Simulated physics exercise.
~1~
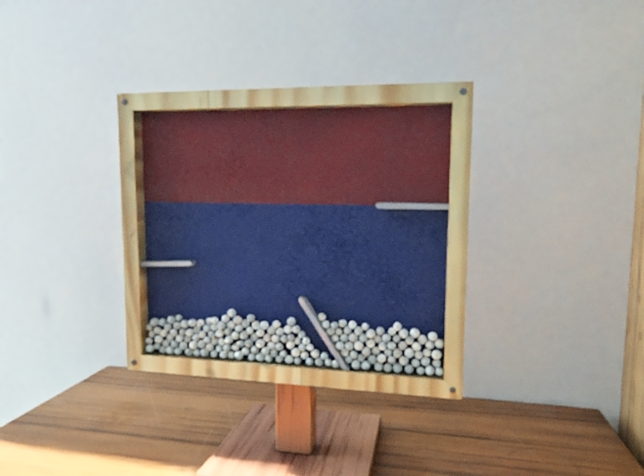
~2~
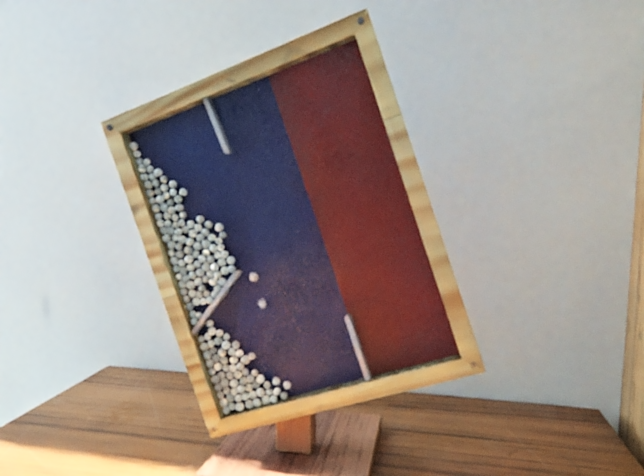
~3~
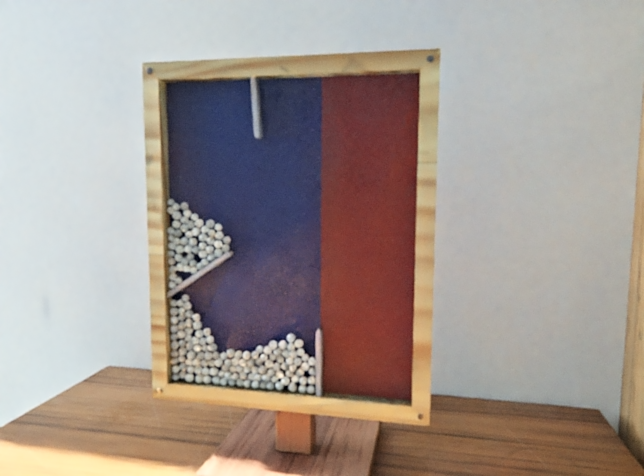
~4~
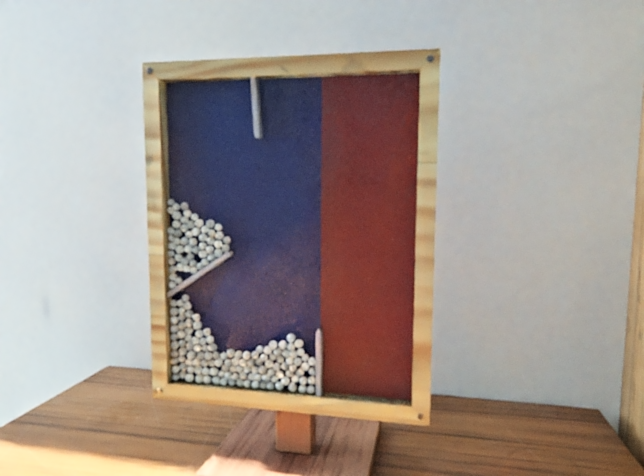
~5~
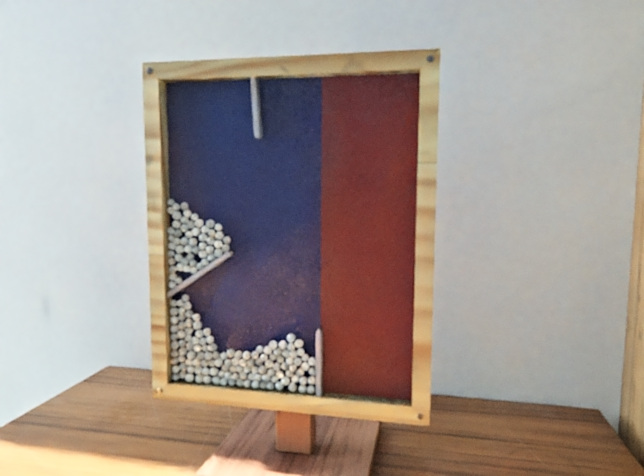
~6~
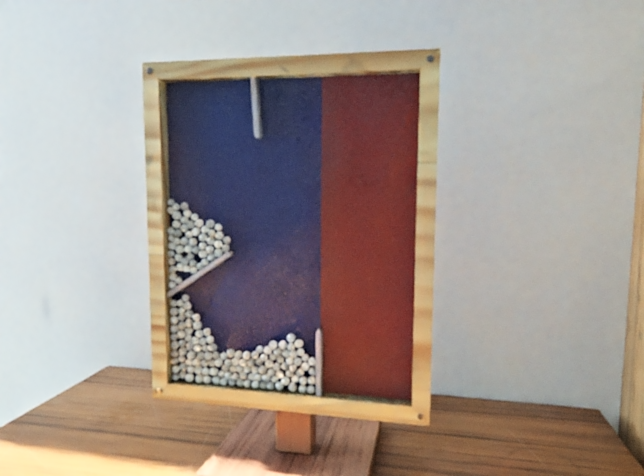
Framed case of small pale beads turning clockwise onto its side, beads sliding and settling in two heaps on the blue strip.
